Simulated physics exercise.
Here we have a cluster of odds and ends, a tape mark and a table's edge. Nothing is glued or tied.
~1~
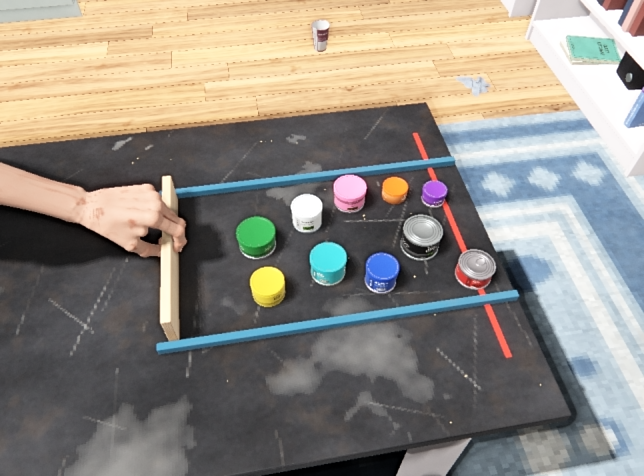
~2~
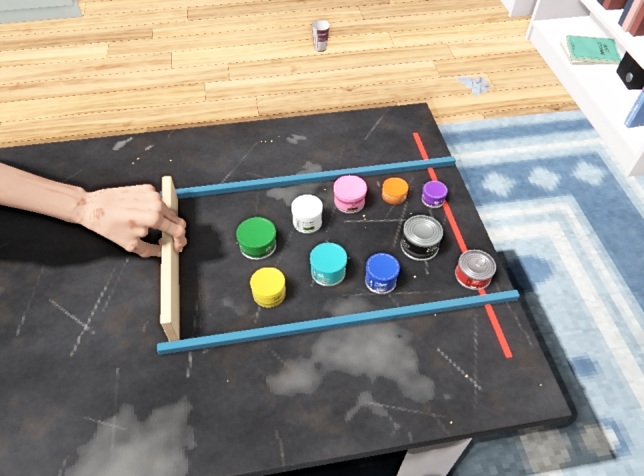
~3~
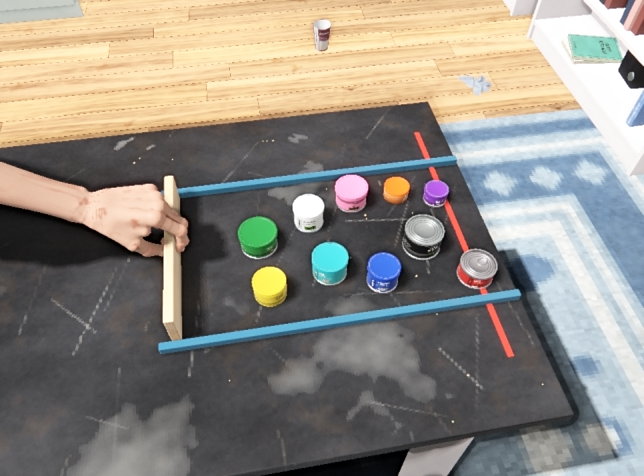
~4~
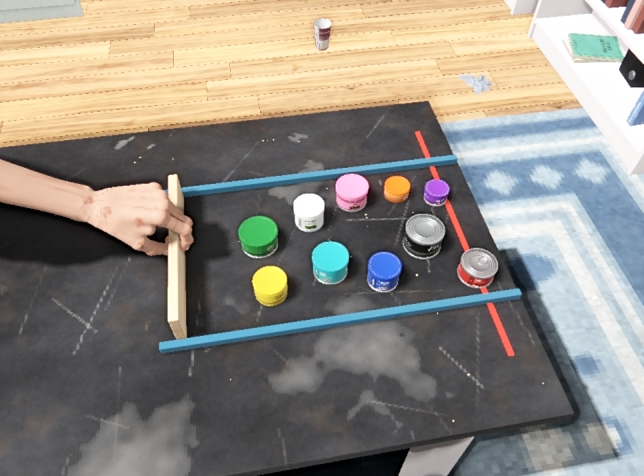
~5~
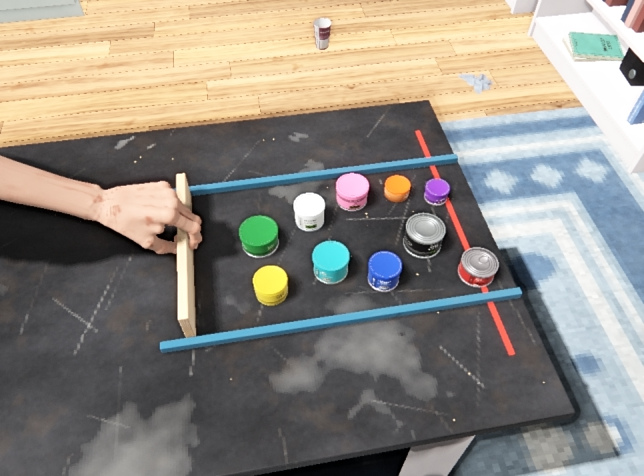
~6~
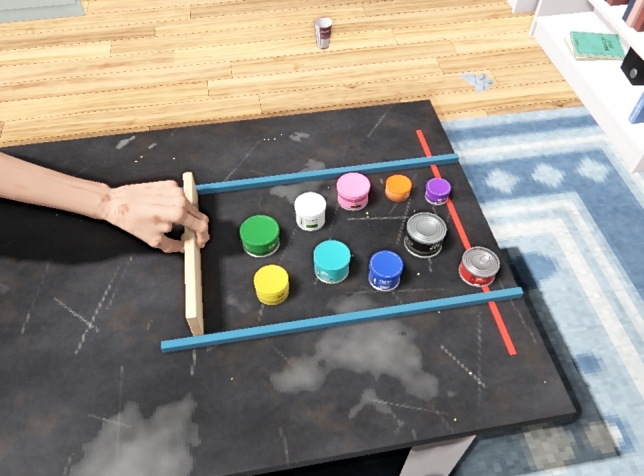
A hand slides a wooden board slightly right across a dark table toward colourful pots.
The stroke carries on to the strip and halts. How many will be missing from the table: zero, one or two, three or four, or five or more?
The number that fall off is five or more.
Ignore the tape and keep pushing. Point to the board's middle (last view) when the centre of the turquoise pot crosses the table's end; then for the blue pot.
About (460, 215), and (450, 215) for the other.
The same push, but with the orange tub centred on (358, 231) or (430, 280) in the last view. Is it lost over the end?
Place by place, it drops off; goes over.
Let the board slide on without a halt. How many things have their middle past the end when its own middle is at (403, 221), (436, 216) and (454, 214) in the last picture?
In that order 0, 2 and 5.
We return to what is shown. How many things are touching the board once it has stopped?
It touches 4.
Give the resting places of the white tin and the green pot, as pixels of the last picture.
About (462, 188), and the other about (476, 212).
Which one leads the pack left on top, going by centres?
That is the turquoise pot.
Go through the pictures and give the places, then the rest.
In the first frame, red tin (475, 270); purple tin (434, 194); black pot (421, 238); board (170, 253); tape (455, 227).
In the second frame, purple tin (434, 194); yellow tub (269, 287).
In the third frame, black pot (423, 237); green pot (259, 238).
In the fourth frame, red tin (477, 268); pink tin (352, 193).
In the fifth frame, purple tin (437, 192); white tin (310, 213).
In the sixth frame, red tin (479, 267); purple tin (438, 192); black pot (425, 235); board (193, 249); tape (458, 224).
Early on, none off yet; red tin at rest near (479, 267); purple tin at rest near (438, 192); black pot at rest near (425, 235).
A while later, none off yet; red tin at rest near (479, 267); purple tin at rest near (439, 192); black pot travelled a little near (445, 230).
Finally, the number that fall off is five or more; lost, blue pot, orange tub, black pot, purple tin and red tin.
